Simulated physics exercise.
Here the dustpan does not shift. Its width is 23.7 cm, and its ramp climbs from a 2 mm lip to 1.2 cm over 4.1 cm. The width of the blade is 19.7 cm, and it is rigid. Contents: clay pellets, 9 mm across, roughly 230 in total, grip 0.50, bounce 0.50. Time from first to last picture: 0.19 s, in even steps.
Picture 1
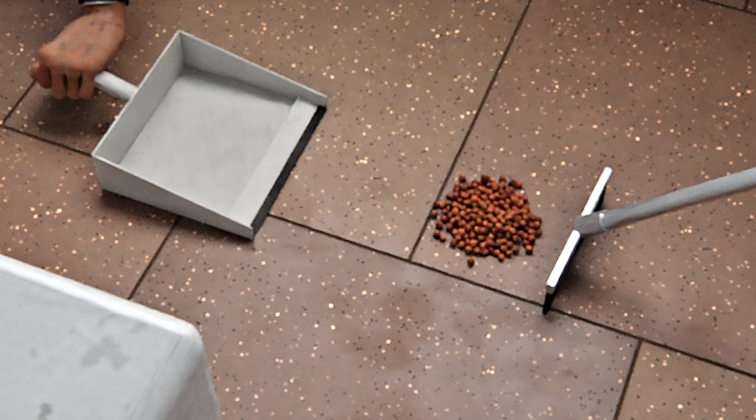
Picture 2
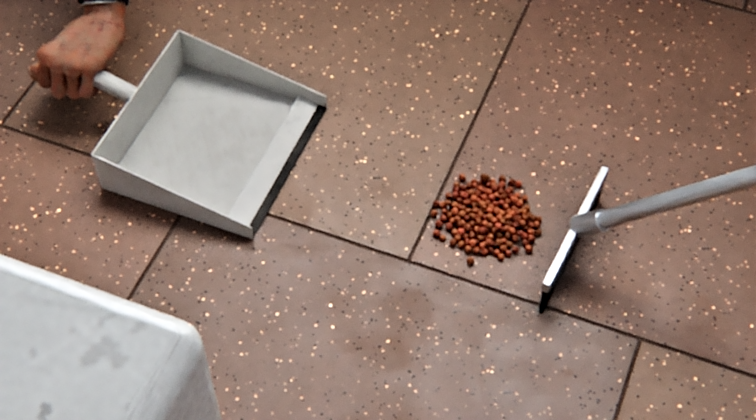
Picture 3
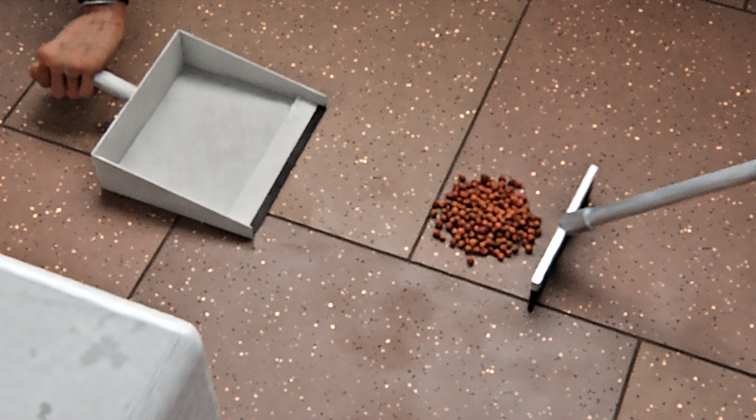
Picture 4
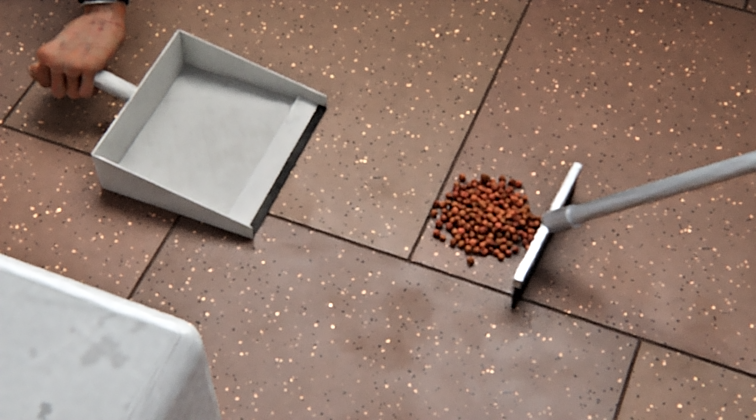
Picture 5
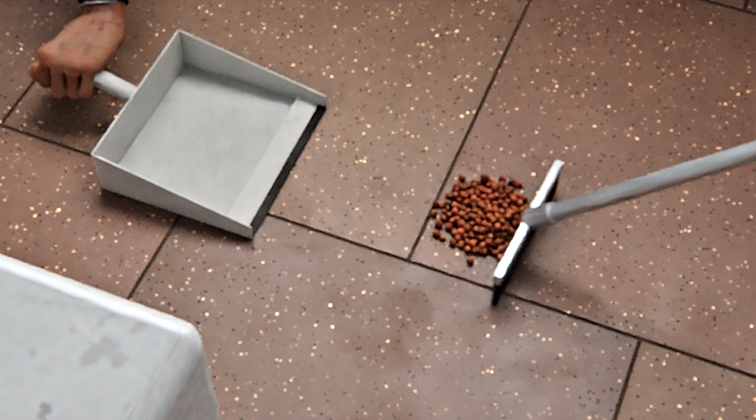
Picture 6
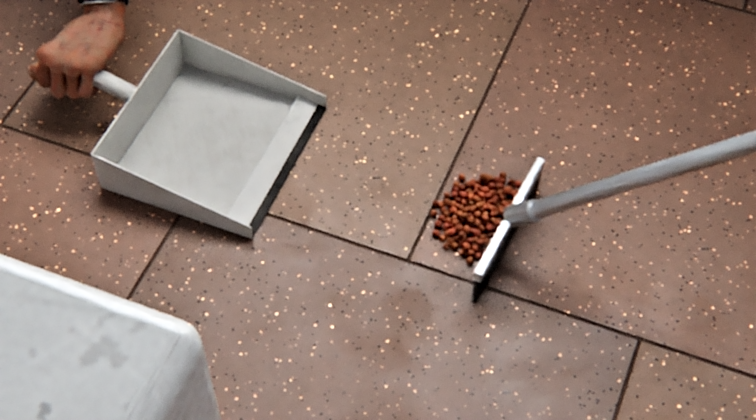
On a speckled brown tile floor, a blade slides left and bunches reddish-brown pellets together.
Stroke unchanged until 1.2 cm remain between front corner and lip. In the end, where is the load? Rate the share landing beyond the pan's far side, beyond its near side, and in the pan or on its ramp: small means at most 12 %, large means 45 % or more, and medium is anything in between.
Shares: Far side - small; near side - small; pan - medium.
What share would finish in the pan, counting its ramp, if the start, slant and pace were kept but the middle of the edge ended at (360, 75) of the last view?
I'd expect around 10 per cent.
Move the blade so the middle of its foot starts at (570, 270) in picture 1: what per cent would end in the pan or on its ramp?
25 per cent, roughly.
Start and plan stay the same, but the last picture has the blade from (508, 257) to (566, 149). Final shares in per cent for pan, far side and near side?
The pan gets 20, the far side 40 and the near side 0.
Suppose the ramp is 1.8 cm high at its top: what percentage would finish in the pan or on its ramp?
That would give something like 30 per cent.
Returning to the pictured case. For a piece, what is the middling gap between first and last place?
28 cm, roughly.
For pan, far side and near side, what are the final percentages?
The far side gets 5, the near side 5 and the pan 35.
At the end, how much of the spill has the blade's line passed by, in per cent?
I'd say close to 25 per cent.
Then, 0.23 s after the last picture, middle of the blade 16 cm from the lip; 0 % over the lip, far side 5 %, near side 0 %.
Then, 0.38 s after the last picture, middle of the blade 7 cm from the lip; 0 % over the lip, far side 5 %, near side 0 %.
Then, 0.66 s after the last picture, middle of the blade 2 cm from the lip; 35 % over the lip, far side 5 %, near side 5 %.
In the end, far side 5 %, near side 5 %, pan 35 %, in front of the lip or behind the blade 55 %.
